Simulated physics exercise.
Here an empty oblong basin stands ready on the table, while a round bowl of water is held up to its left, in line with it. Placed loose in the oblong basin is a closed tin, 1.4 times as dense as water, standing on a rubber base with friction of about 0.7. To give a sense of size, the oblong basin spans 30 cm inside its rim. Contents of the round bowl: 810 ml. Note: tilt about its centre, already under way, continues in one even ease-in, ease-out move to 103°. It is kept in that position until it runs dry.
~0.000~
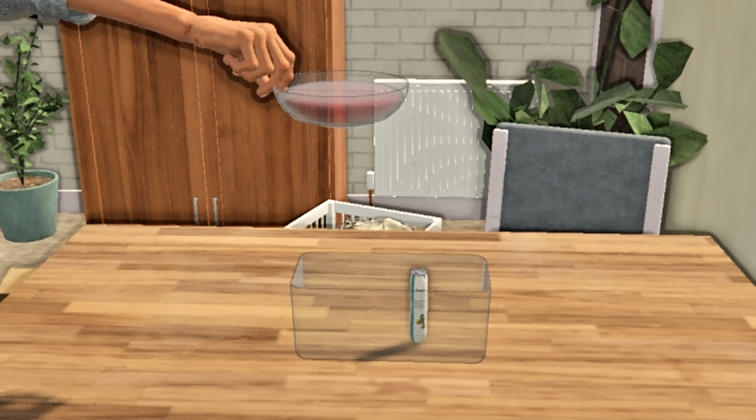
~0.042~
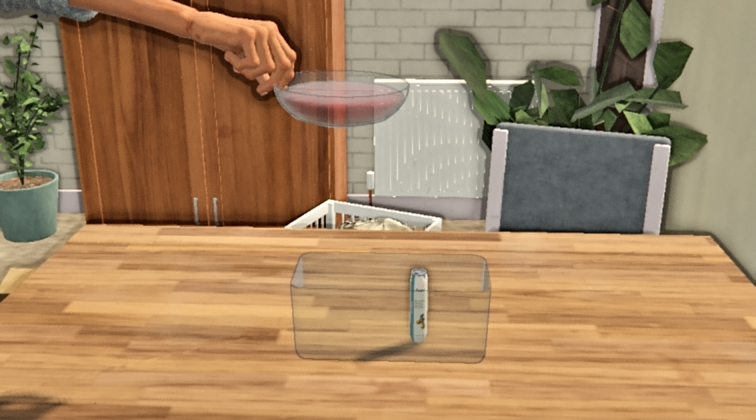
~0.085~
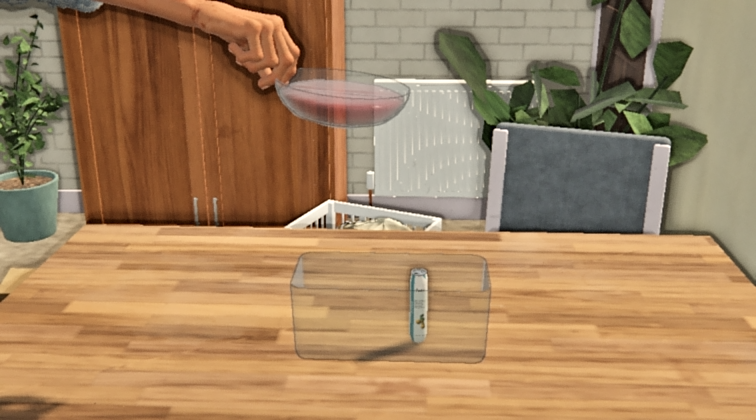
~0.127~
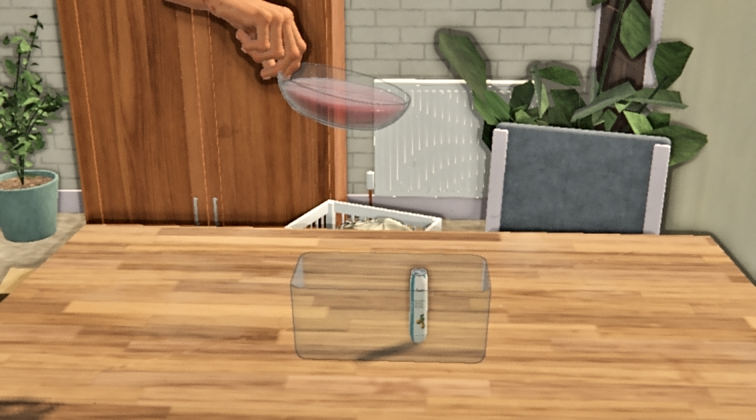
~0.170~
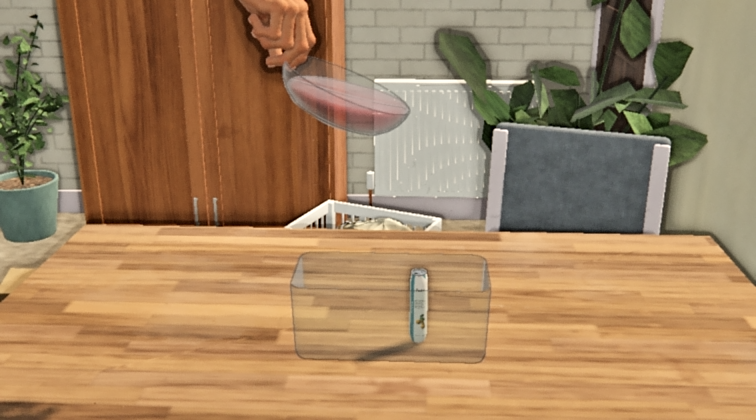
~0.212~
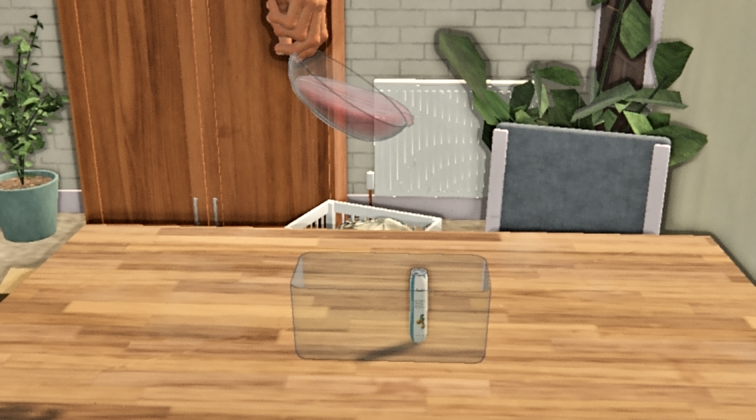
A hand held a clear round bowl of pinkish liquid above a wooden table and tilted it steadily down to the right, while a small tin stayed still in the clear oblong basin below.
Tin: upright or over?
It tips over.
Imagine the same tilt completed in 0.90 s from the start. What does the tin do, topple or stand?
Then the tin tumbles.
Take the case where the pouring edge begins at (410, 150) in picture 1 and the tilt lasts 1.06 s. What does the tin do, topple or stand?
Result: Tin upright.
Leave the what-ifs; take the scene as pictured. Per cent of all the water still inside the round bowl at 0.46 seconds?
Still held: Roughly 1 % of the total.
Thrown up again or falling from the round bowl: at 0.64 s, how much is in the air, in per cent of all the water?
12 in a hundred, give or take.
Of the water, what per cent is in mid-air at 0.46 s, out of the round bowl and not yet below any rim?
About 82 per cent.
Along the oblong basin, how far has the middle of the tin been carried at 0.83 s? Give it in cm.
Close to 8 cm.
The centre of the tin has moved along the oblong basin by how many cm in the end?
It finishes around 9.5 cm from where it began.
Then, 0.46 s in, the tilt is 98° and 1 per cent is still to pour; the tin stands where it began.
Then, 0.64 s in, the tilt is 103° and 0 per cent is still to pour; the tin leans 4°.
Then, 0.83 s in, the tilt is 103° and 0 per cent is still to pour; the tin lies on its side.
Then, 1.04 s in, the tilt is 103° and 0 per cent is still to pour; the tin lies on its side.
Finally, the tin lies on its side.
